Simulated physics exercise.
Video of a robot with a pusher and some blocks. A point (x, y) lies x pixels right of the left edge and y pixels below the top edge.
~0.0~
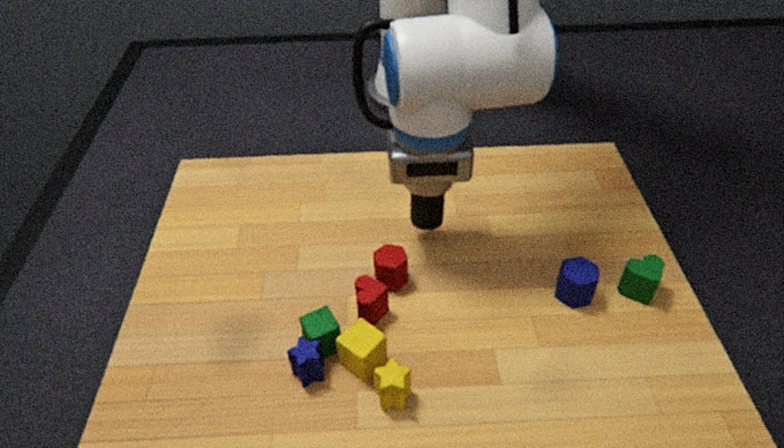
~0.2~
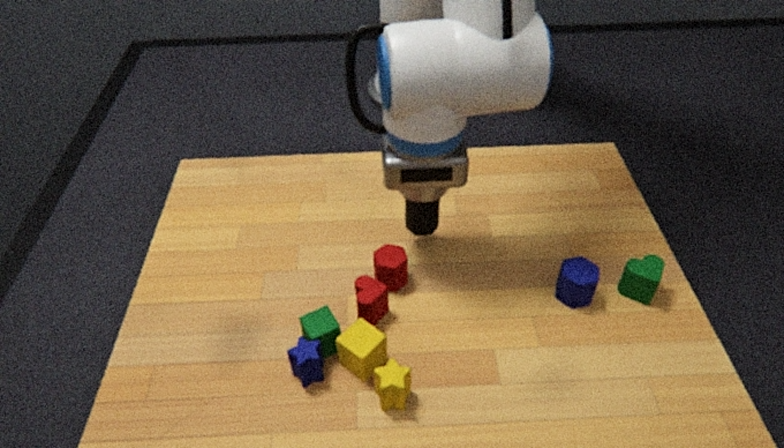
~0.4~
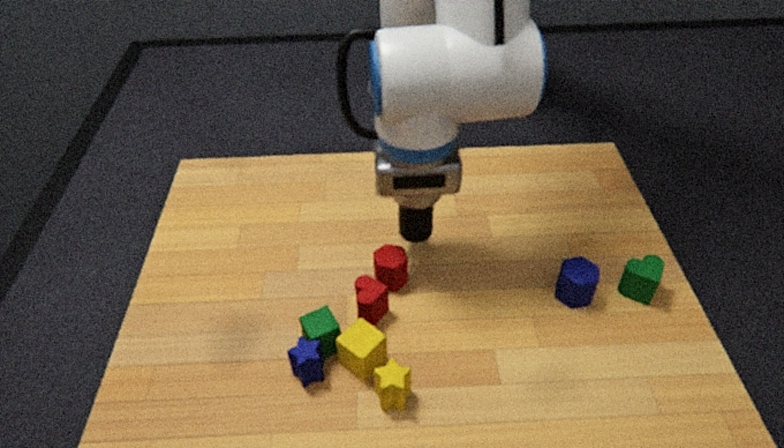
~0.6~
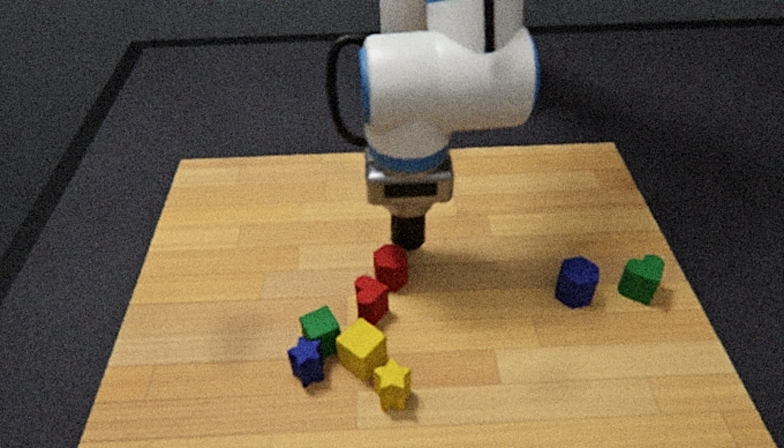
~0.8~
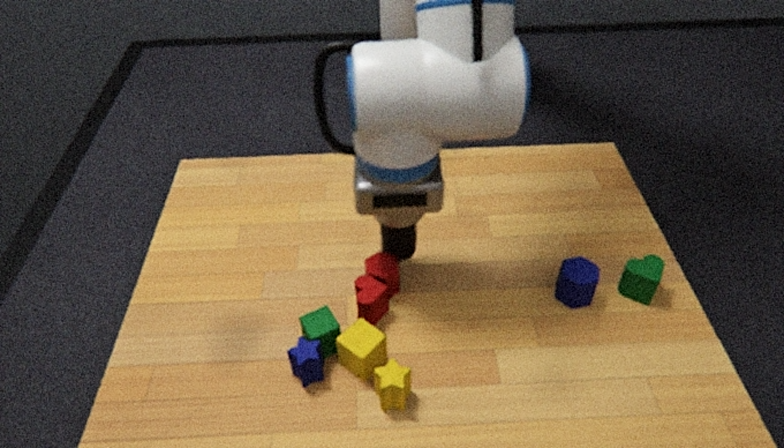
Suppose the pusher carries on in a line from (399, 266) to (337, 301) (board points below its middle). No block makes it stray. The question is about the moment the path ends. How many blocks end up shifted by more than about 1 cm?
I'd say three or more blocks get shifted by more than about 1 cm.
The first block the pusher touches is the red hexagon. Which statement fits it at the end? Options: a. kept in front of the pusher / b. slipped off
a.
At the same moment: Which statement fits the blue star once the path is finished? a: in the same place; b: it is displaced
Letter b.
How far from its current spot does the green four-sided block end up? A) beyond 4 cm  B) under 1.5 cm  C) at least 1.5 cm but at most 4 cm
Correct choice: C.
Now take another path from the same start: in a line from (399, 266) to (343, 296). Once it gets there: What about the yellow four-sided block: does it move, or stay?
It is moved from its place.
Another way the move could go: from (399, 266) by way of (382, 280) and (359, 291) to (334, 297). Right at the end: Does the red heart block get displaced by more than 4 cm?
Yes.
On the path given first. Halfway along, pusher (366, 266); yellow four-sided block (359, 346); red heart block (350, 310), turned 30° anticlockwise; red hexagon (351, 284).
At the end, pusher (335, 284); blue star (289, 371), turned 25° anticlockwise; green four-sided block (295, 342); yellow four-sided block (356, 362), turned 45° anticlockwise; red heart block (330, 331), turned 45° anticlockwise; red hexagon (322, 306), turned 30° anticlockwise.
